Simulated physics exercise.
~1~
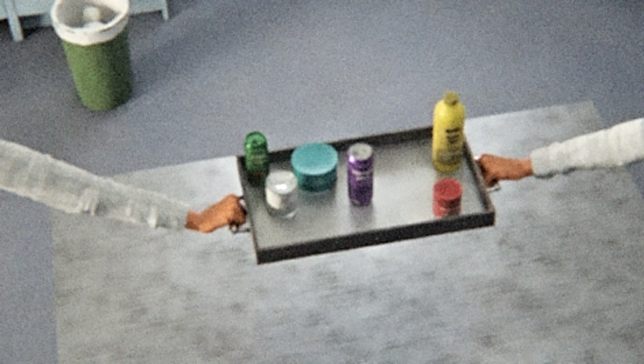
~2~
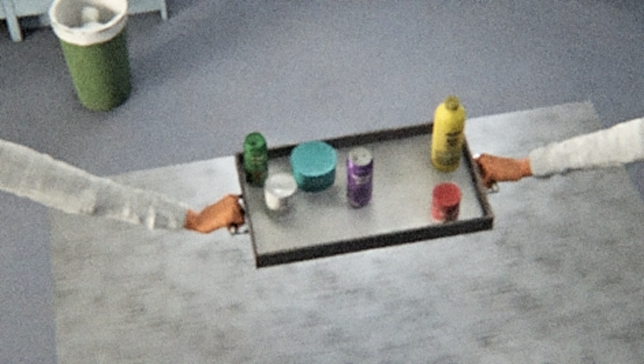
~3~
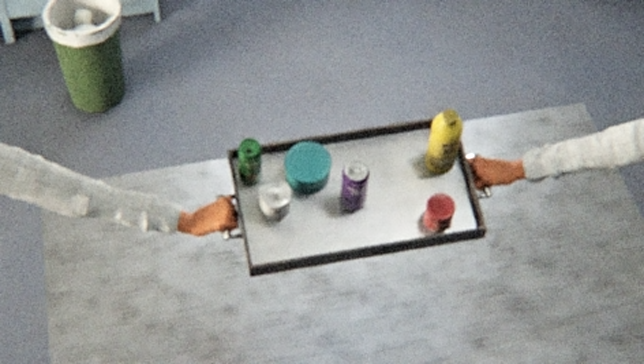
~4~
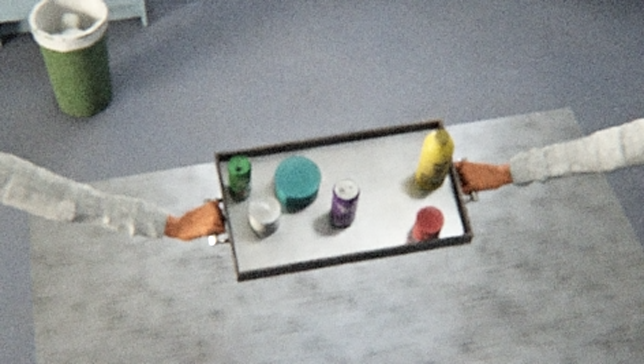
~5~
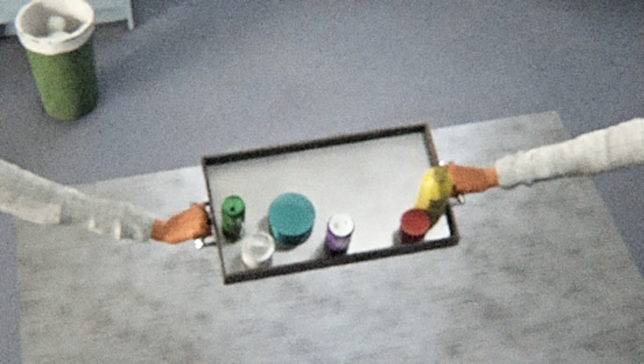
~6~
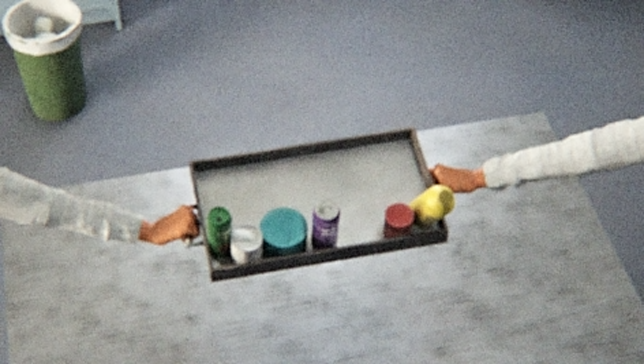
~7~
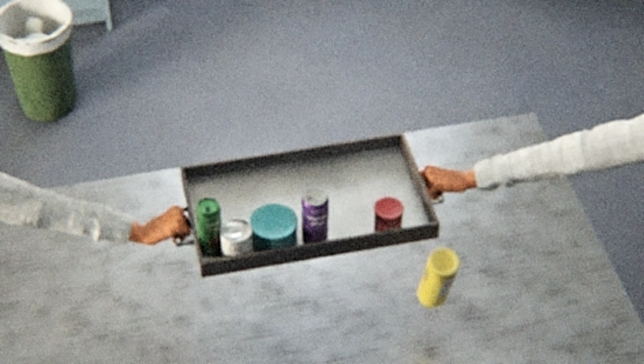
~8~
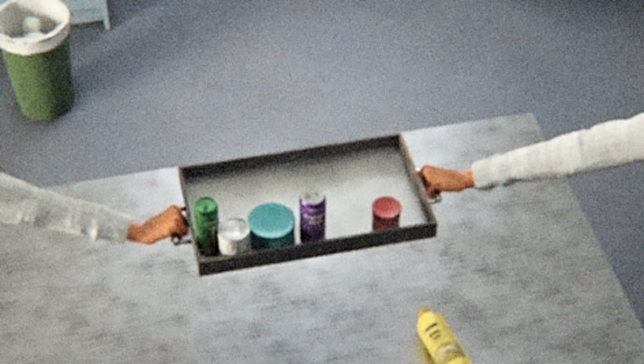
The clip opens on two hands holding a rimmed tray level above a grey surface, with a green can, white tin, turquoise tub, purple can, red tin and yellow bottle standing on it. The hands tip the near edge down, and the items begin to lean and slide toward it. They gather along the near rim, the yellow bottle at the right-hand corner. As the tray swings back toward level, the bottle tumbles over the rim and drops headfirst. It ends on its side below the tray, while the other five items stay lined along the near edge.
